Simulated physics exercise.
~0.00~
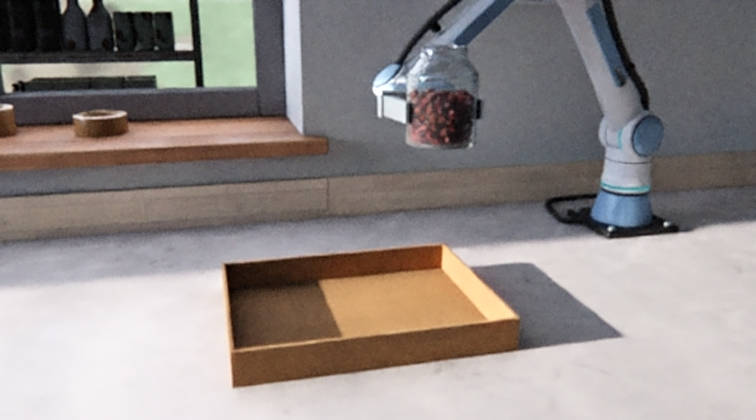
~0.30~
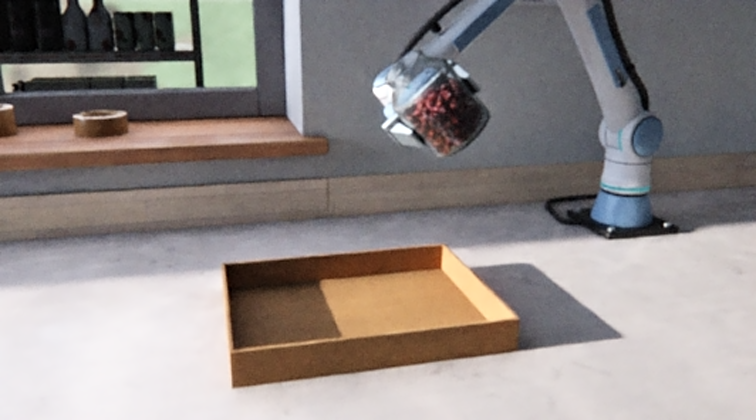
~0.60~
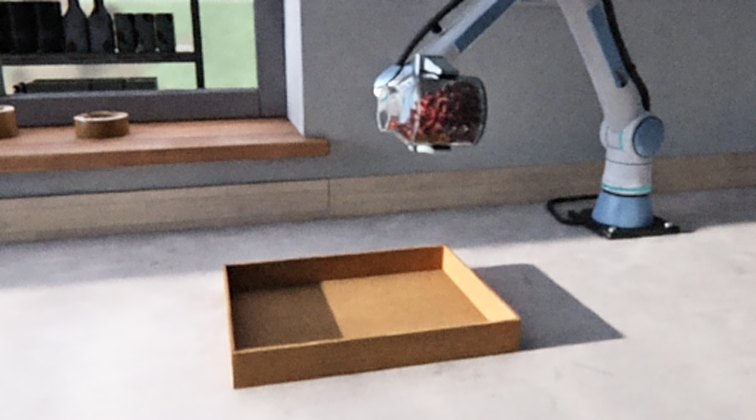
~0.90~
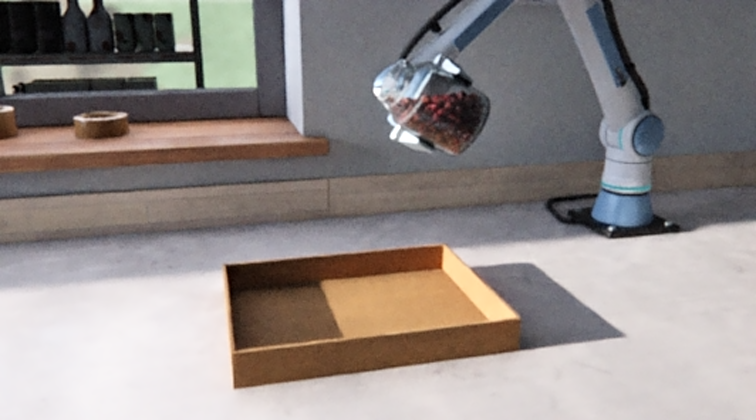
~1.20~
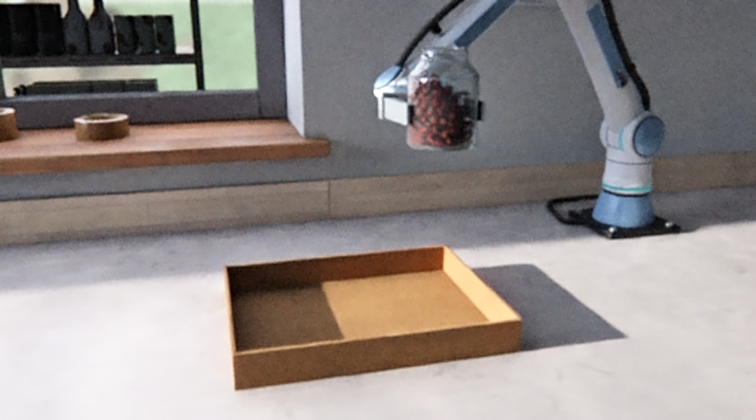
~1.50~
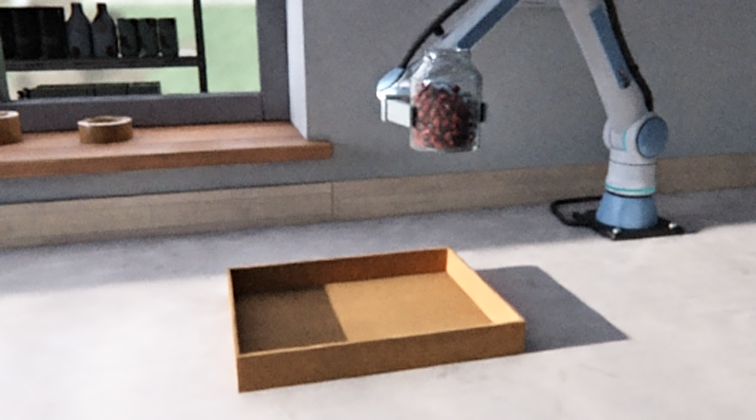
A robot arm holding a glass jar of reddish-brown beans above and behind a shallow tray tips the jar to the right until it lies nearly on its side, then turns it back upright, with the beans still inside and the tray still empty.
